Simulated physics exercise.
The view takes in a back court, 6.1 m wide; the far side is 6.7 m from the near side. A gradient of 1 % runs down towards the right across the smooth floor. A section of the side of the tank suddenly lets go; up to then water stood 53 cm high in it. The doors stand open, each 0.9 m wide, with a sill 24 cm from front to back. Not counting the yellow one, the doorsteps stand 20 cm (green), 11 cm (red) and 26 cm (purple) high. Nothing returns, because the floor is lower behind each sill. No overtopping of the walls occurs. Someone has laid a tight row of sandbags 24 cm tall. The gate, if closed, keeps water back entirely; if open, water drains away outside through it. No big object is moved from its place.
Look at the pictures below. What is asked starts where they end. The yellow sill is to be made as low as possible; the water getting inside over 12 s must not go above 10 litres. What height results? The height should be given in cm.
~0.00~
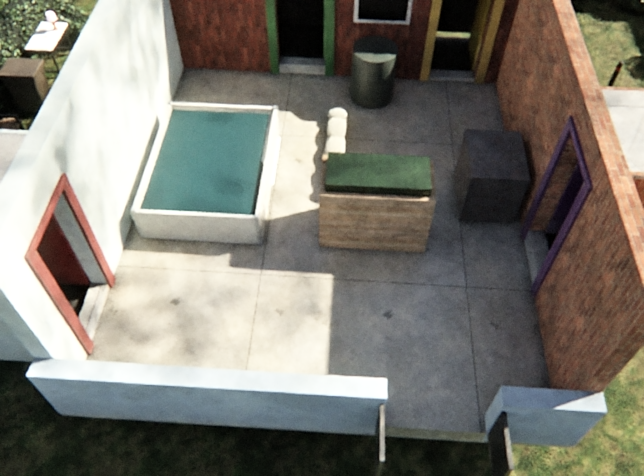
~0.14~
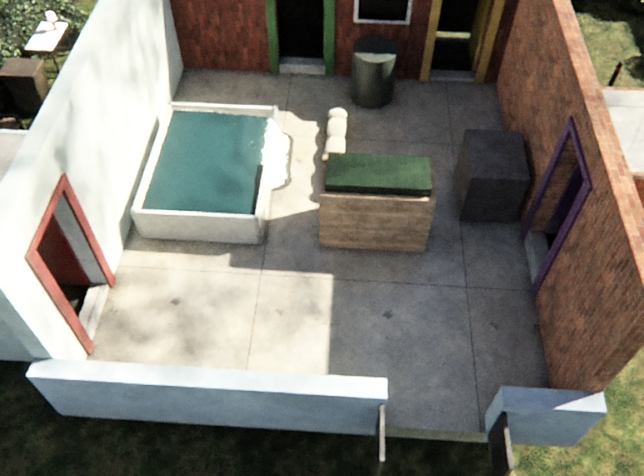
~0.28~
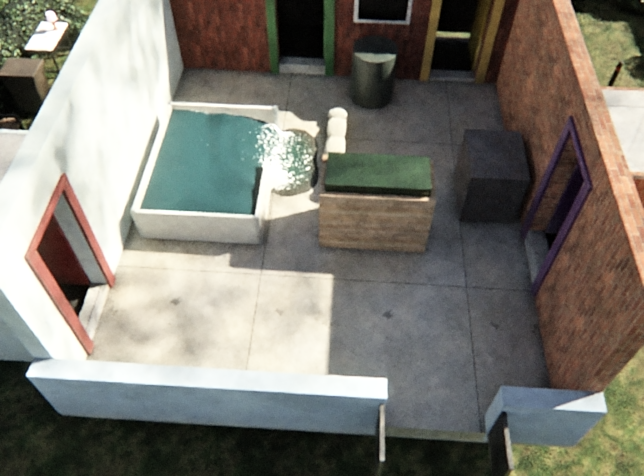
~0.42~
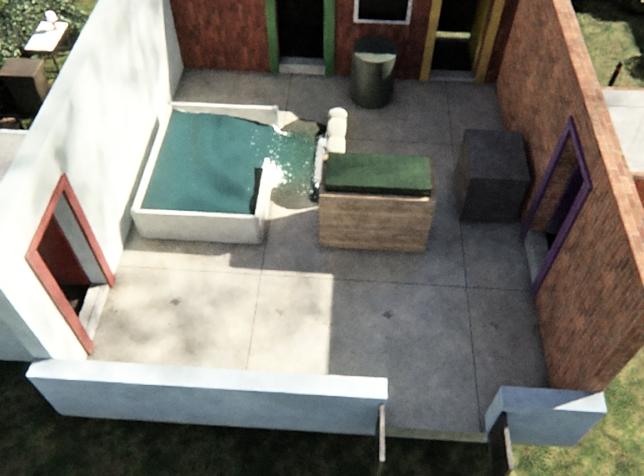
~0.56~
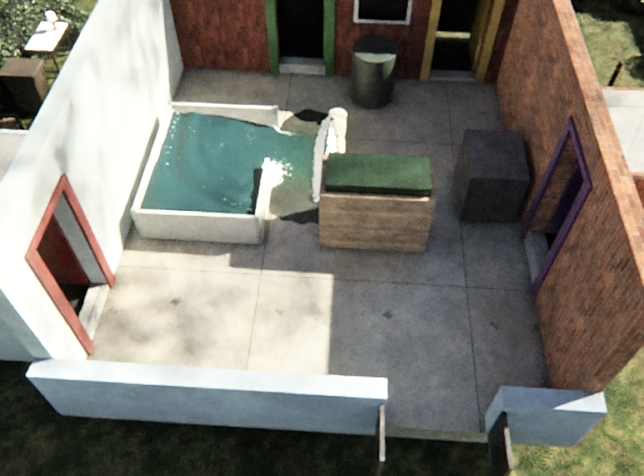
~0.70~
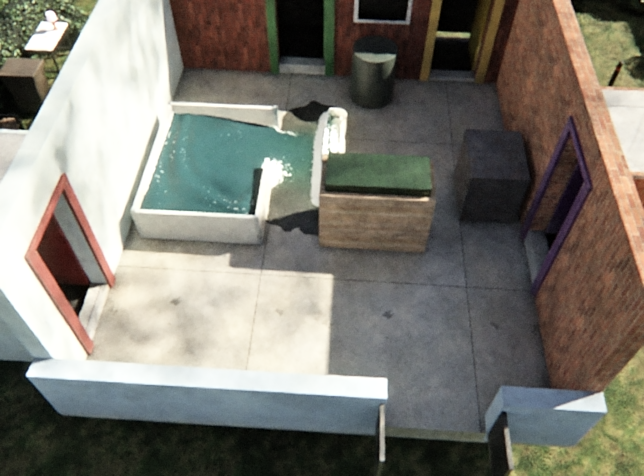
It would have to be roughly 6 cm high.
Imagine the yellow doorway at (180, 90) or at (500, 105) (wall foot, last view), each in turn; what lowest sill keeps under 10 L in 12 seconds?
12.5 and 10.0 cm.
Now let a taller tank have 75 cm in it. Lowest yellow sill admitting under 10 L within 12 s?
I'd go with near 13.5 cm then.
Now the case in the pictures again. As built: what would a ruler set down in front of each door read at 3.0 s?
Lab note, depth in cm: Green 21; yellow 3; red 0; purple 0.
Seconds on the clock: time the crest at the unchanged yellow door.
Peak time: Around 5.5 s.
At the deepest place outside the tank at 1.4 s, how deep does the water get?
Up to some 44 centimetres, I'd say.
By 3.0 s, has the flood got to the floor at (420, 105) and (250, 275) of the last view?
First soaked, then soaked.
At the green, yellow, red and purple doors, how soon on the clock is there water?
Times: Green 1.3 s, yellow 2.4 s, red 4.5 s, purple 4.0 s.
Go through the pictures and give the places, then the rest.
Still water, 53 cm deep, in the tank at (211, 159); the yellow door at (461, 36) is dry, in the first frame.
Water pours out at (271, 151) and has run 0.3 m, to (285, 182); about 10 cm deep outside, 53 cm at the back, in the second frame.
The front is at (310, 183), 0.7 m from the gap at (271, 153); 0.9 m2 of floor is wet, 53 cm left at the back, in the third frame.
Water pours out at (271, 153) and has run 0.9 m, to a hidden place; about 10 cm deep outside, 53 cm at the back, in the fourth frame.
Water pours out at (271, 153) and has run 1.2 m, to a hidden place; about 10 cm deep outside, 49 cm at the back, in the fifth frame.
Water pours out at (271, 153) and has run 1.5 m, to a hidden place; about 11 cm deep outside, 45 cm at the back; 2.5 m in a straight line remain to the yellow door at (461, 36), in the sixth frame.
After 1.4 s water covers 20 % of the floor, deepest (44 cm) near (323, 161); it has not reached the yellow door.
After 3.0 s water covers 55 % of the floor, deepest (30 cm) near (323, 161); 3 cm at the yellow door, 0 litres in over its 8 cm sill.
After 12.0 s water covers 95 % of the floor, deepest (11 cm) near (545, 418); 5 cm at the yellow door, 2 litres in over its 8 cm sill.
At the yellow door as built, the water arrived by 2.4 s and peaked near 8 cm at 5.6 s.
Run again over the same 12 s with other heights there, 18 litres in over 4.5 cm, 7 litres over 6.5 cm. The limit of 10 litres is kept from about 6 cm up.
